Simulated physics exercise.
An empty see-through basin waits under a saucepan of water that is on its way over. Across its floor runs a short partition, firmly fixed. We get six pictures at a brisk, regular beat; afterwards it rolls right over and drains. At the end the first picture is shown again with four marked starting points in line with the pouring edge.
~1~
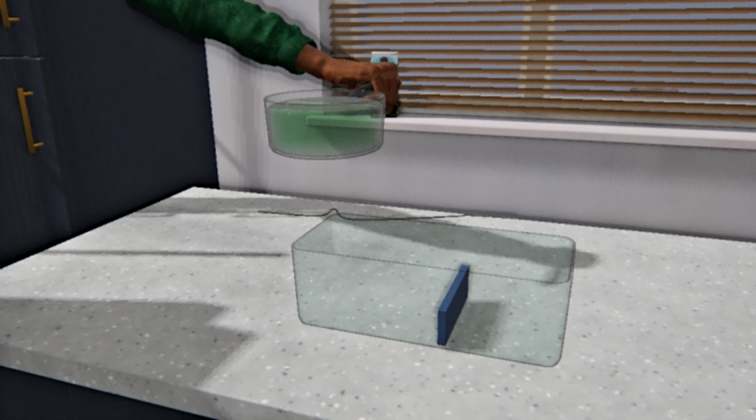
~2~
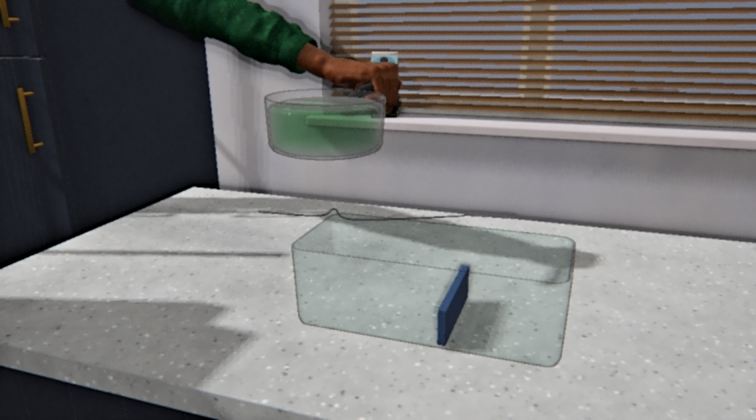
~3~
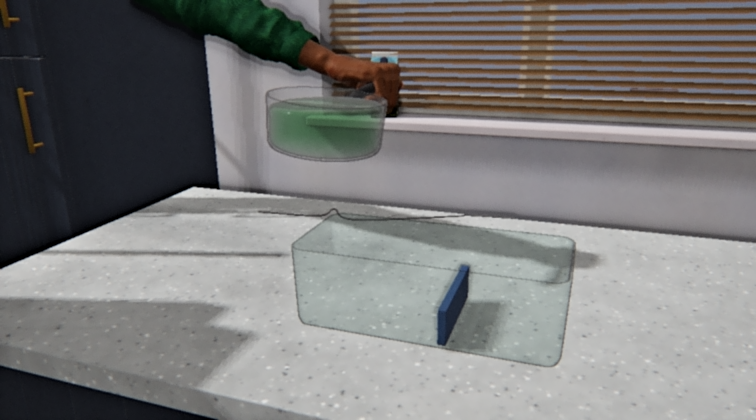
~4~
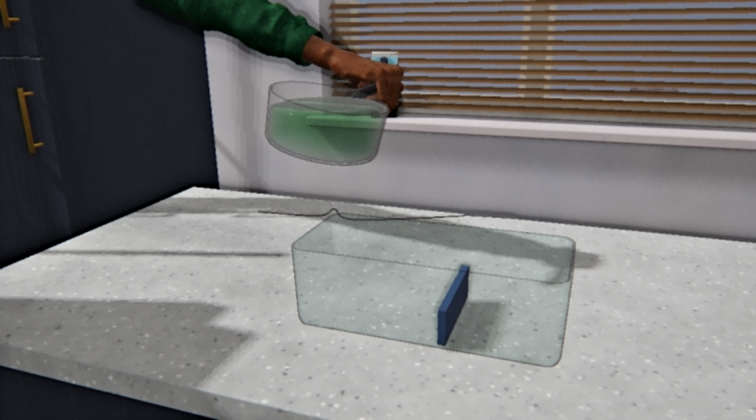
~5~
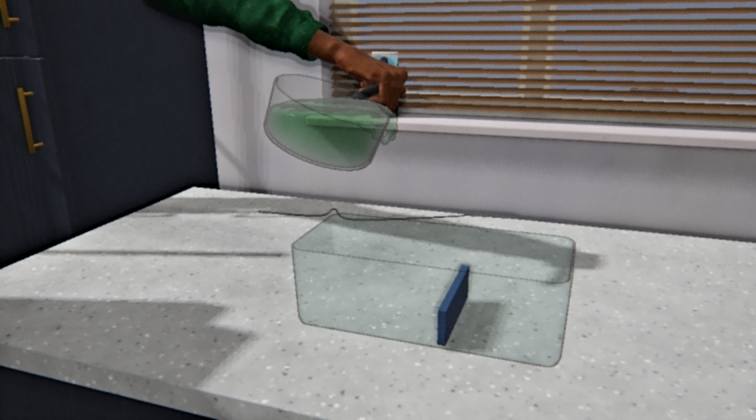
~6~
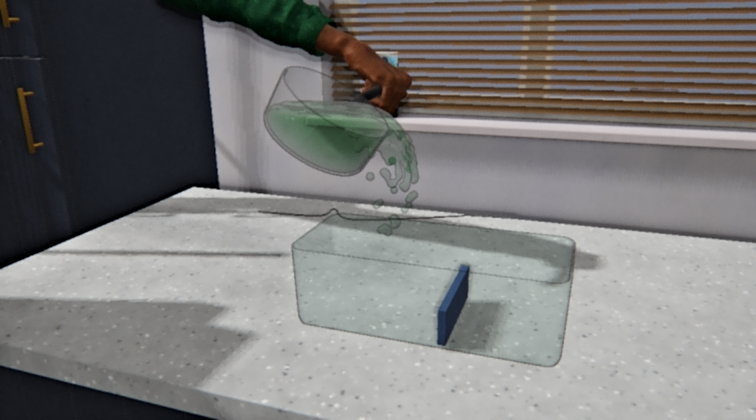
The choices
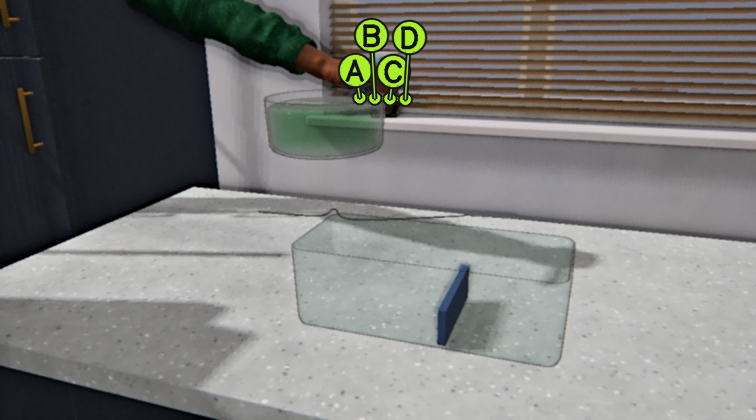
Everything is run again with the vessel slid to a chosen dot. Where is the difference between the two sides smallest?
Place D.
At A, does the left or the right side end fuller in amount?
The left side.
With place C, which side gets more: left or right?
The left one.
On the marked copy, A at (359, 97); B at (374, 98); C at (389, 98); D at (405, 99).
With A, about 95 % ends left of the wall and 5 % right of it.
With B, about 92 % ends left of the wall and 7 % right of it.
With C, about 66 % ends left of the wall and 32 % right of it.
With D, about 46 % ends left of the wall and 53 % right of it.
